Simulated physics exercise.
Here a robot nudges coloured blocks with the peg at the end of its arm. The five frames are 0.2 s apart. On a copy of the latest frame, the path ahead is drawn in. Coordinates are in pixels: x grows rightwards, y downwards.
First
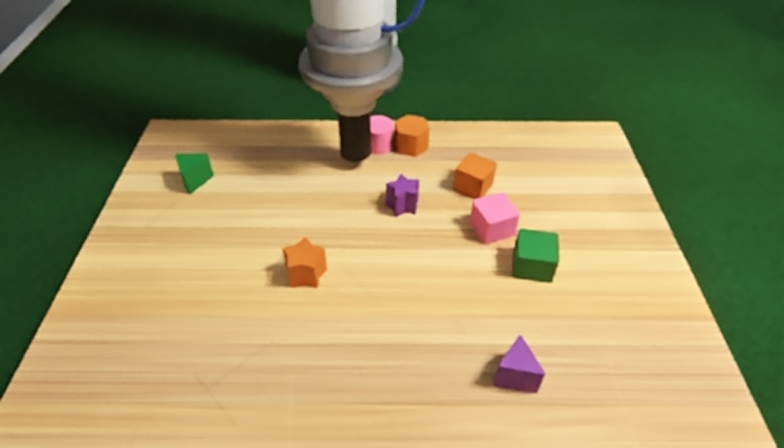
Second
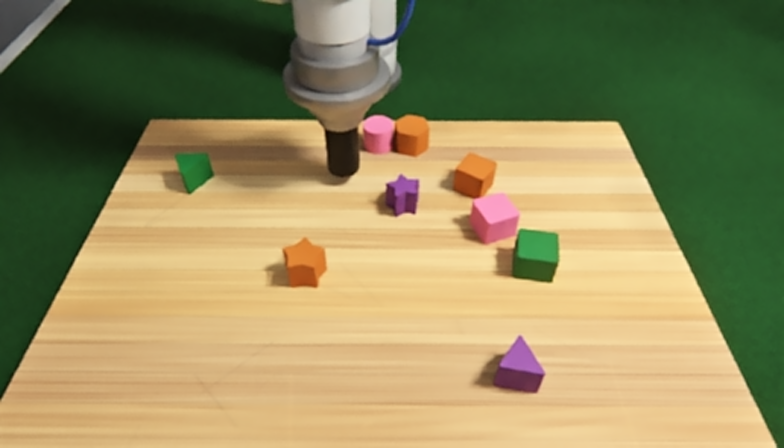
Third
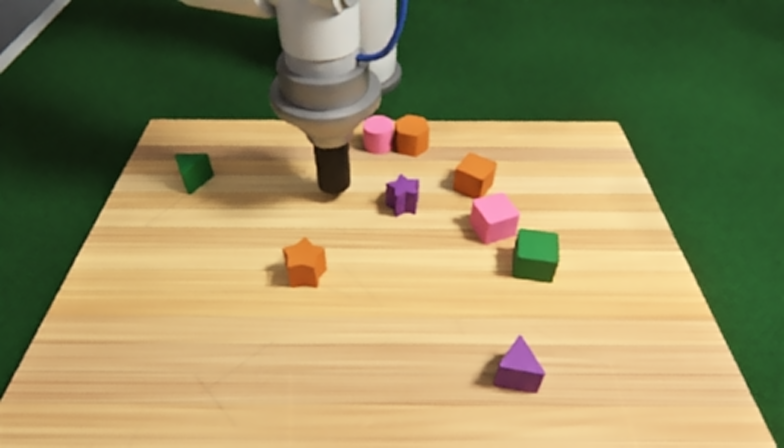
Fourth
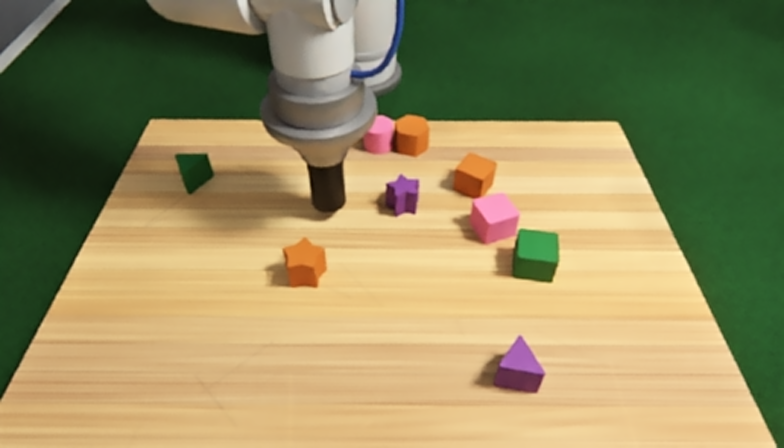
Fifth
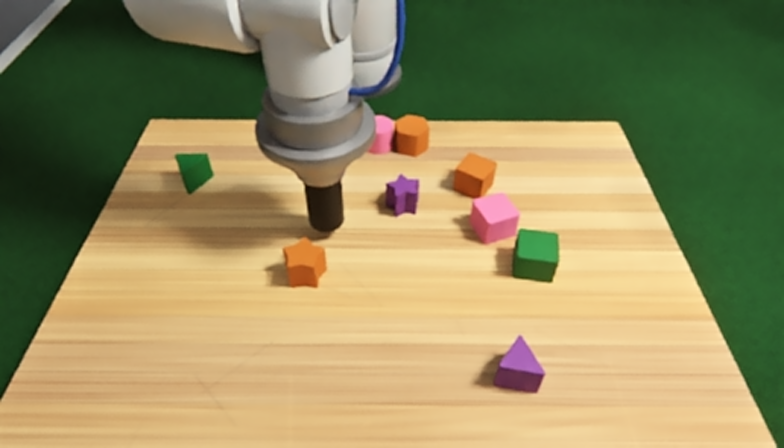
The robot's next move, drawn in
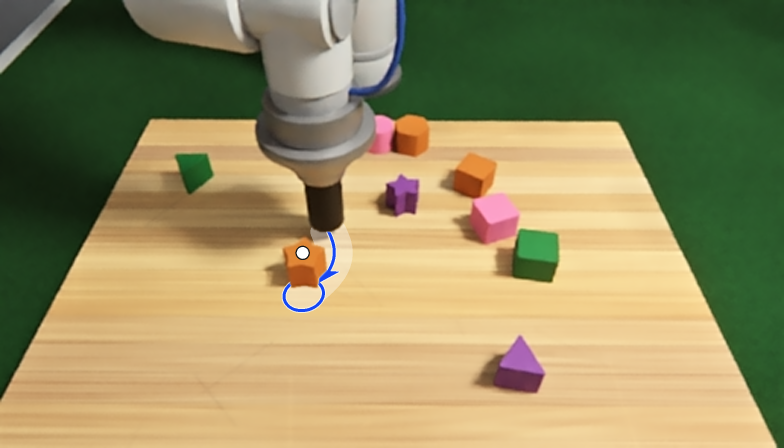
On a light wooden board with a green surface around it, coloured blocks lie scattered while a robot arm holds its dark peg near the pink and orange blocks at the back. The peg moves forward and slightly left, passing the purple star, and is just behind the orange star; the blocks stay still.
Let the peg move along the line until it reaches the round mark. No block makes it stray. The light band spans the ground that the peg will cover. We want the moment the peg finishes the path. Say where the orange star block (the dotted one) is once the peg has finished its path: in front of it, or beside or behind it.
When the path is over, you would find the orange star block still in front of the peg.
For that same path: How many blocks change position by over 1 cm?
Only one of them.
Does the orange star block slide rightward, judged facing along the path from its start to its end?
Yes
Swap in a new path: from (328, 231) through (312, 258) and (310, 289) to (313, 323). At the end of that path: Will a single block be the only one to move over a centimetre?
Yes, that is how it ends up.
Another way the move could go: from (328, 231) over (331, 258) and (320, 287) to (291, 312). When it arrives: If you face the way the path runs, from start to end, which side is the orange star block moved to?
Heads right.
Path on the board, from (328, 231) by way of (334, 252) and (326, 275) to (304, 294); the dot is on the orange star block.
The first path, step by step. Halfway along, peg at (331, 253); orange star block at (299, 257), turned 20° clockwise.
At the end, peg at (302, 284); orange star block at (263, 277), turned 45° clockwise; purple star block in place.
